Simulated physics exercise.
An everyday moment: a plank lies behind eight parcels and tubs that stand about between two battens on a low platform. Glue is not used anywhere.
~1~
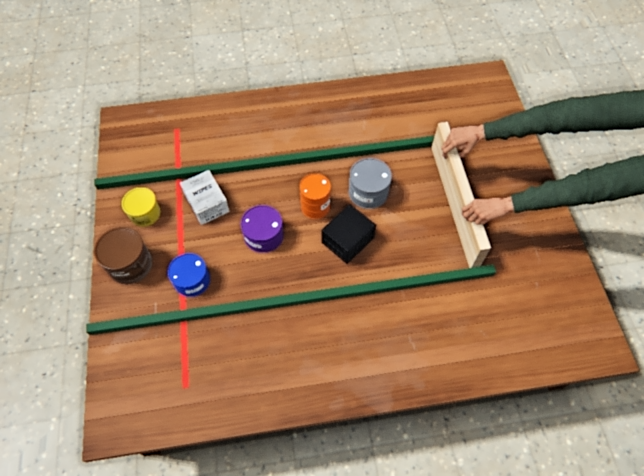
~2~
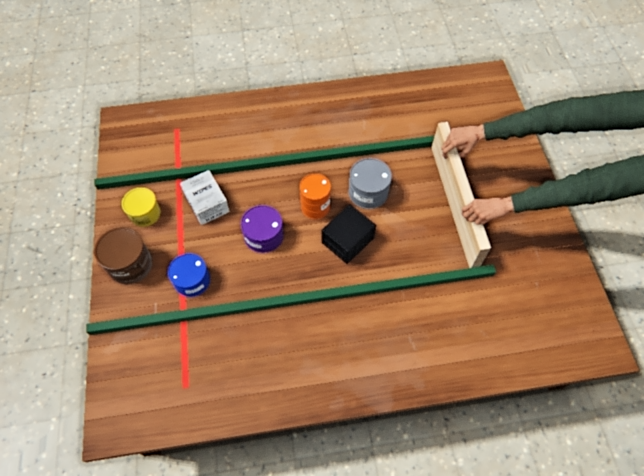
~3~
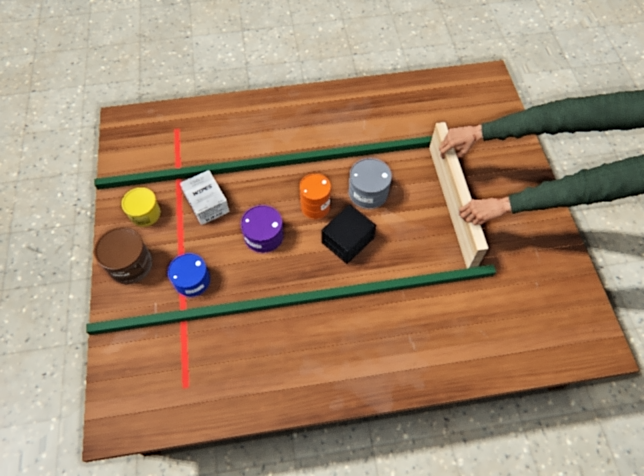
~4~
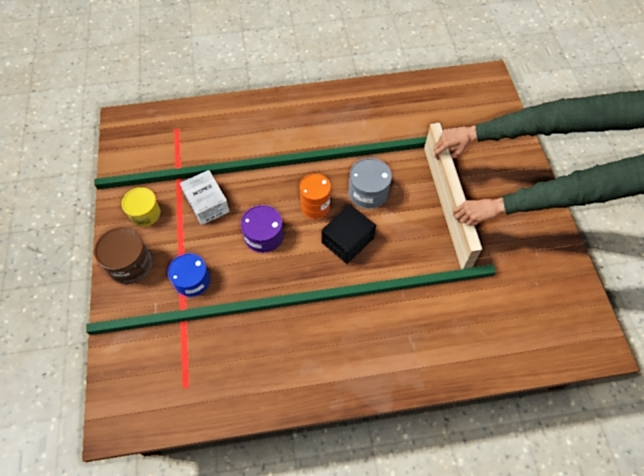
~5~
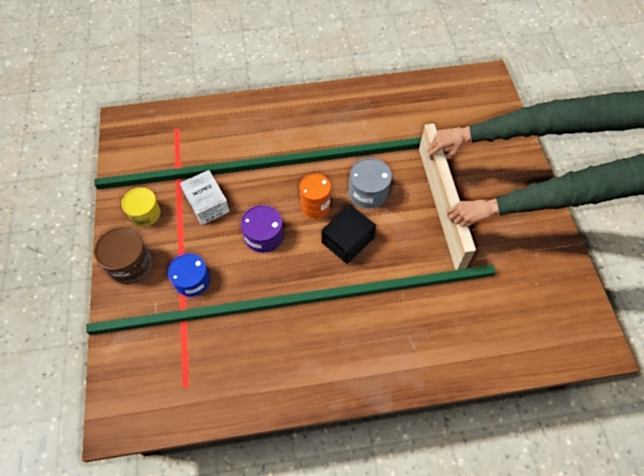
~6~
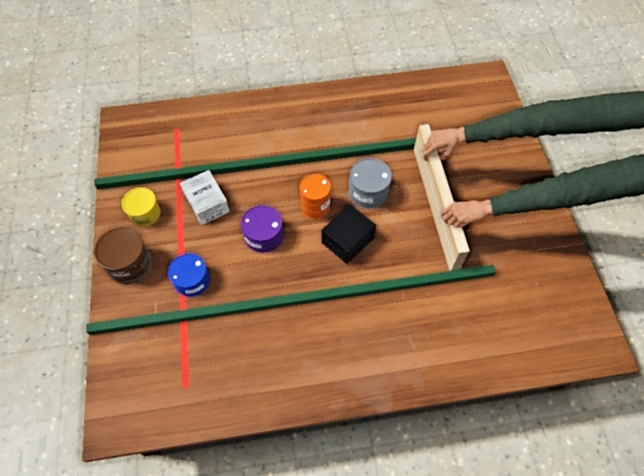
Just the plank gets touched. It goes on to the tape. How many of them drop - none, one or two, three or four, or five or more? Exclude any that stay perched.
The count of those that drop is one or two.
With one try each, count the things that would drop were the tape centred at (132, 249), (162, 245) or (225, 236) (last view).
First 5, then 2, then 0.
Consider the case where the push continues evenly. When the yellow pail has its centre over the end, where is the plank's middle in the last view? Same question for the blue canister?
(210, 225) and (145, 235), more or less.
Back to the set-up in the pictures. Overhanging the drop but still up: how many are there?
The count is 1.
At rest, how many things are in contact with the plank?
Tally at the end: 3.
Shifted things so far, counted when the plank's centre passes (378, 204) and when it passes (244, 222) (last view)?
First position 1; second position 7.
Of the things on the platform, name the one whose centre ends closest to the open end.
It is the white box.
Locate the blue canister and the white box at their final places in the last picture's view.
About (124, 297), and the other about (105, 216).
A little later, none off yet; brown pail at rest near (125, 256); yellow pail at rest near (142, 208); blue canister at rest near (190, 275).
When it is over, the number that fall off is one or two; down, yellow pail.
